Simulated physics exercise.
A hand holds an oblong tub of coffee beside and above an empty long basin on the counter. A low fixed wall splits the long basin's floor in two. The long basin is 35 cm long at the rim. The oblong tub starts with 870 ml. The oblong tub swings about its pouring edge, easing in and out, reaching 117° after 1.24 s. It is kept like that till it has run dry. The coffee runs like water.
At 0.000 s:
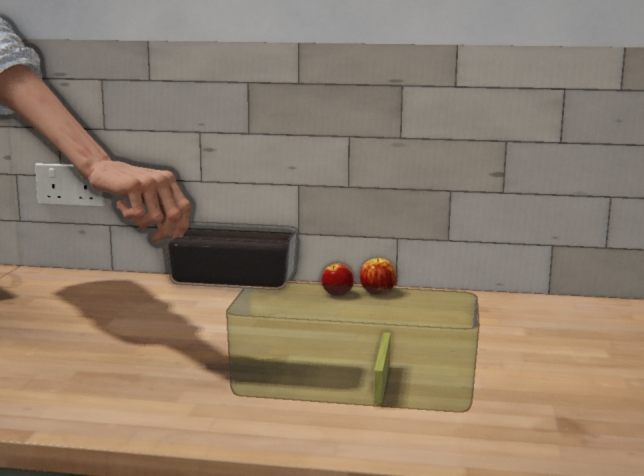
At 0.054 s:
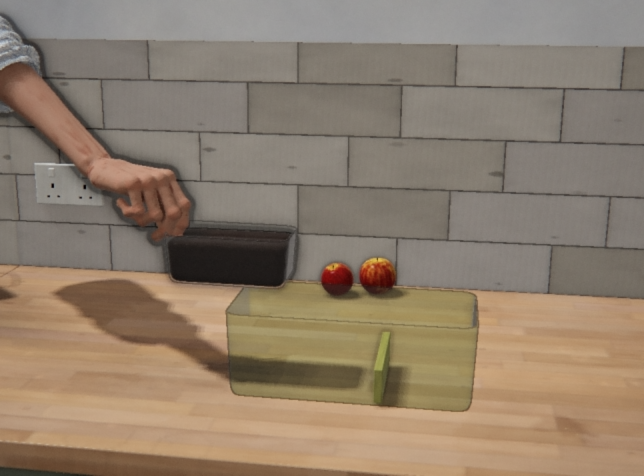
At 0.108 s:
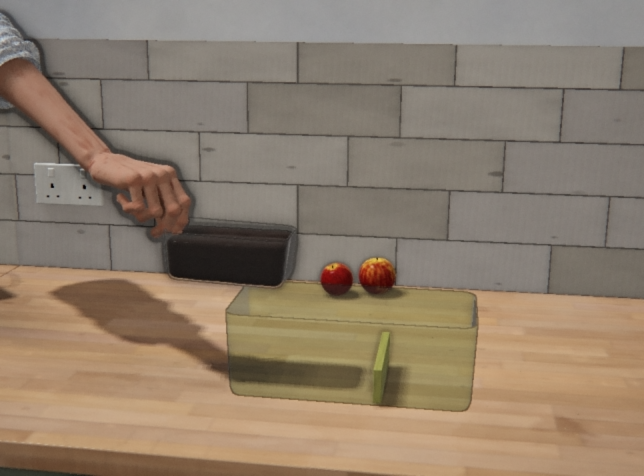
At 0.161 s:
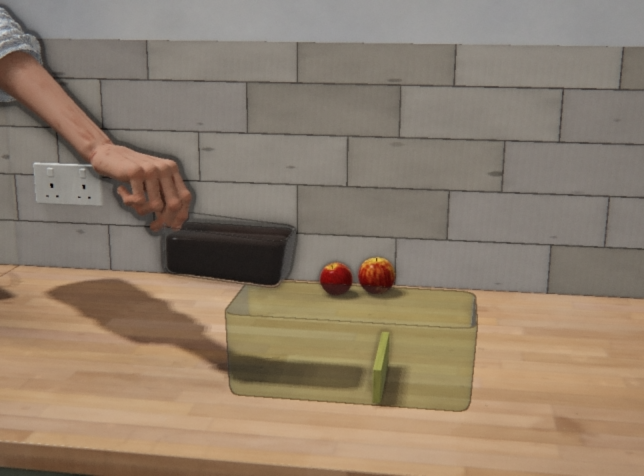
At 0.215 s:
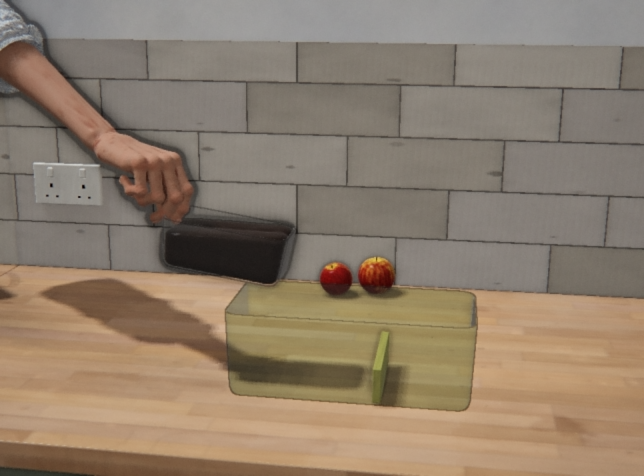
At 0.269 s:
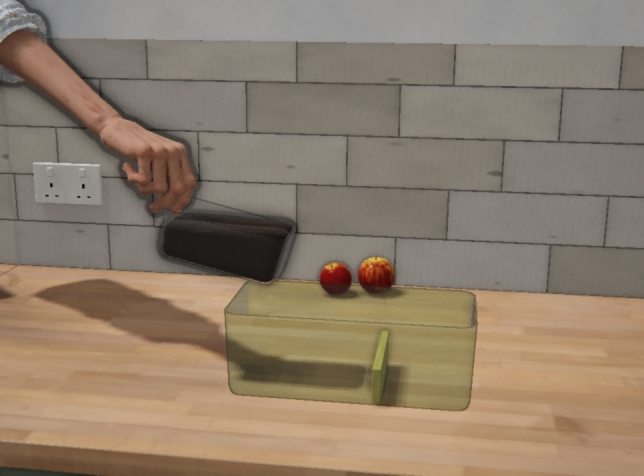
The clip shows a hand holding a dark oblong tub beside and above a long, greenish see-through basin on a wooden counter, with two red apples nearby; the hand rises slightly, gradually tilting the tub a little to the right.
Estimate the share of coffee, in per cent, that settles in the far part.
The far part has some 34 per cent.
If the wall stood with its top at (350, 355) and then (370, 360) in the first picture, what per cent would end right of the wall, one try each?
First 80, then 60 per cent.
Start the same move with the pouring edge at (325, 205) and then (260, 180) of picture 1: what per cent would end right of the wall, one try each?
In turn about 75 and 10 per cent.
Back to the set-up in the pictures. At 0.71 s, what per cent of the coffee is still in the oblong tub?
Some 32 per cent.
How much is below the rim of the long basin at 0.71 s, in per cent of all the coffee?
Some 26 per cent.
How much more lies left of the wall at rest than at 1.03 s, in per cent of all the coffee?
About 8 per cent.
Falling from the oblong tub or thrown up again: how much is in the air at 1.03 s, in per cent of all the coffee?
Some 6 per cent.
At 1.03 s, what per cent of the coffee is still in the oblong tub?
Some 3 per cent.
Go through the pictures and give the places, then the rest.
It leans 0°; its right rim is at (293, 236); the coffee meets the walls at (175, 236) and (292, 241); the long basin's rim runs from (238, 298) to (477, 312); the wall's top is at (383, 352), in the first frame.
It leans 1°; its right rim is at (292, 235); the coffee meets the walls at (175, 235) and (292, 240), in the second frame.
It leans 2°; its right rim is at (292, 235); the coffee meets the walls at (174, 233) and (291, 239), in the third frame.
It leans 5°; its right rim is at (291, 235); the coffee meets the walls at (174, 230) and (290, 237), in the fourth frame.
It leans 8°; its right rim is at (291, 235); the coffee meets the walls at (173, 226) and (291, 233), in the fifth frame.
It leans 13°; its right rim is at (291, 235); the coffee meets the walls at (173, 219) and (292, 231); 1 per cent is over the edge, in the sixth frame.
By 0.71 s the tilt is 72° and 32 per cent is still to pour, 26 is left of the wall and 0 right of it.
By 1.03 s the tilt is 109° and 3 per cent is still to pour, 56 is left of the wall and 34 right of it.
By 1.37 s the tilt is 117° and 0 per cent is still to pour, 64 is left of the wall and 34 right of it.
By 1.74 s the tilt is 117° and 0 per cent is still to pour, 64 is left of the wall and 34 right of it.
At rest 64 per cent lies left of the wall, 34 right of it and 2 outside.
